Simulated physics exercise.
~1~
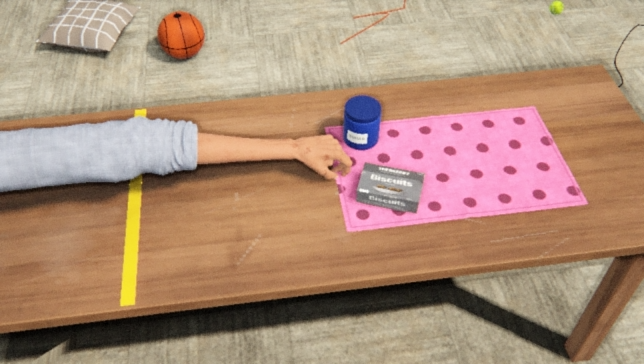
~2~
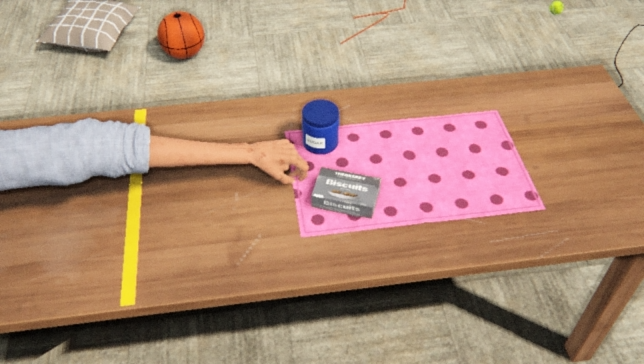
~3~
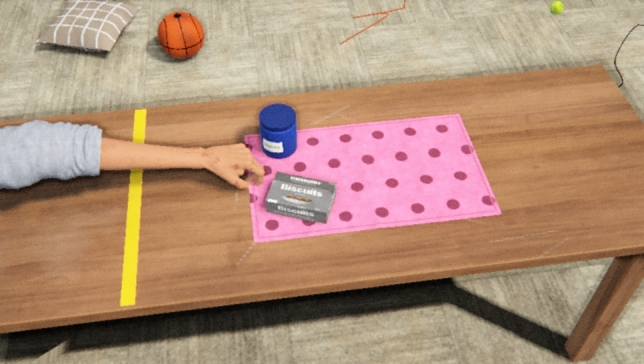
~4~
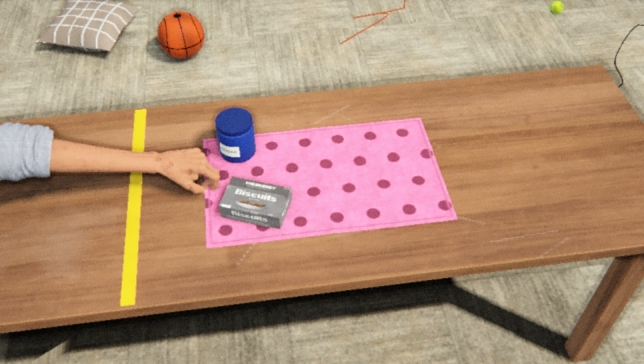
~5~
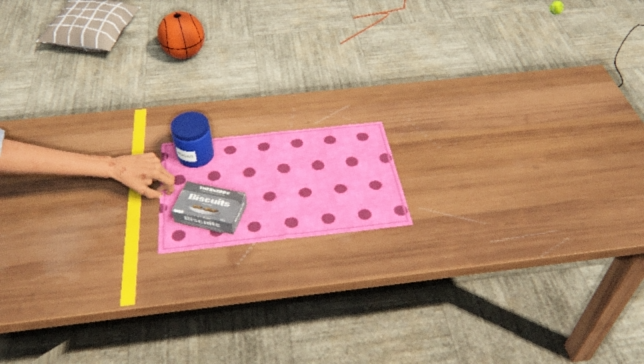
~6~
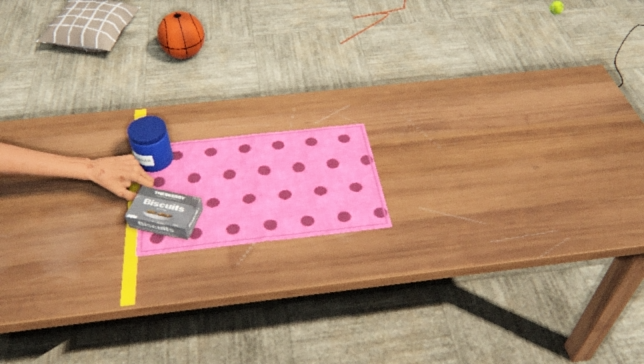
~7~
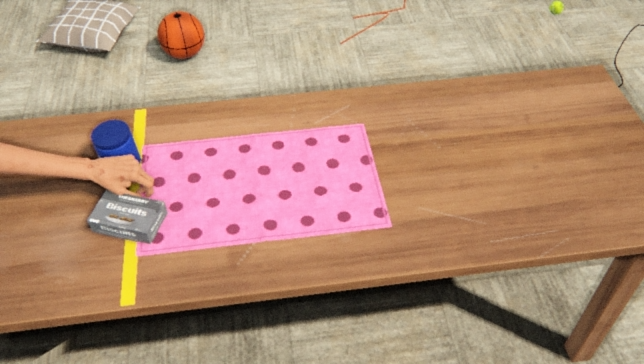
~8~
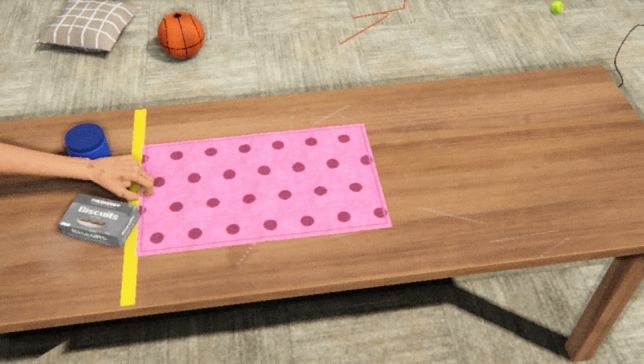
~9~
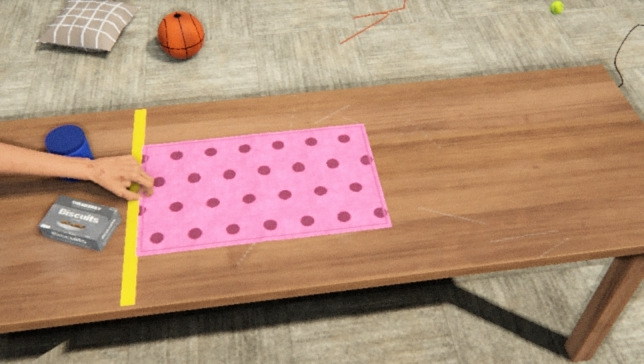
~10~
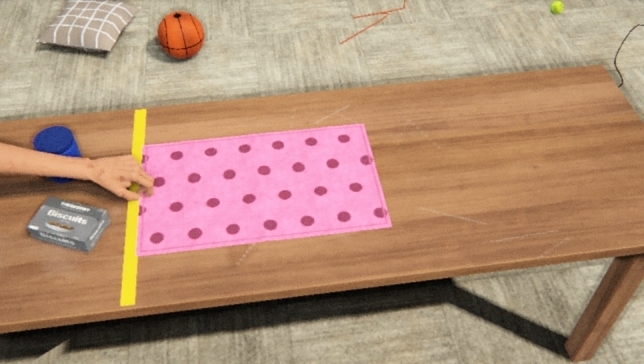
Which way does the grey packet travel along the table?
The grey packet travels to the left, first riding on the pink cloth and then sliding on beyond it.
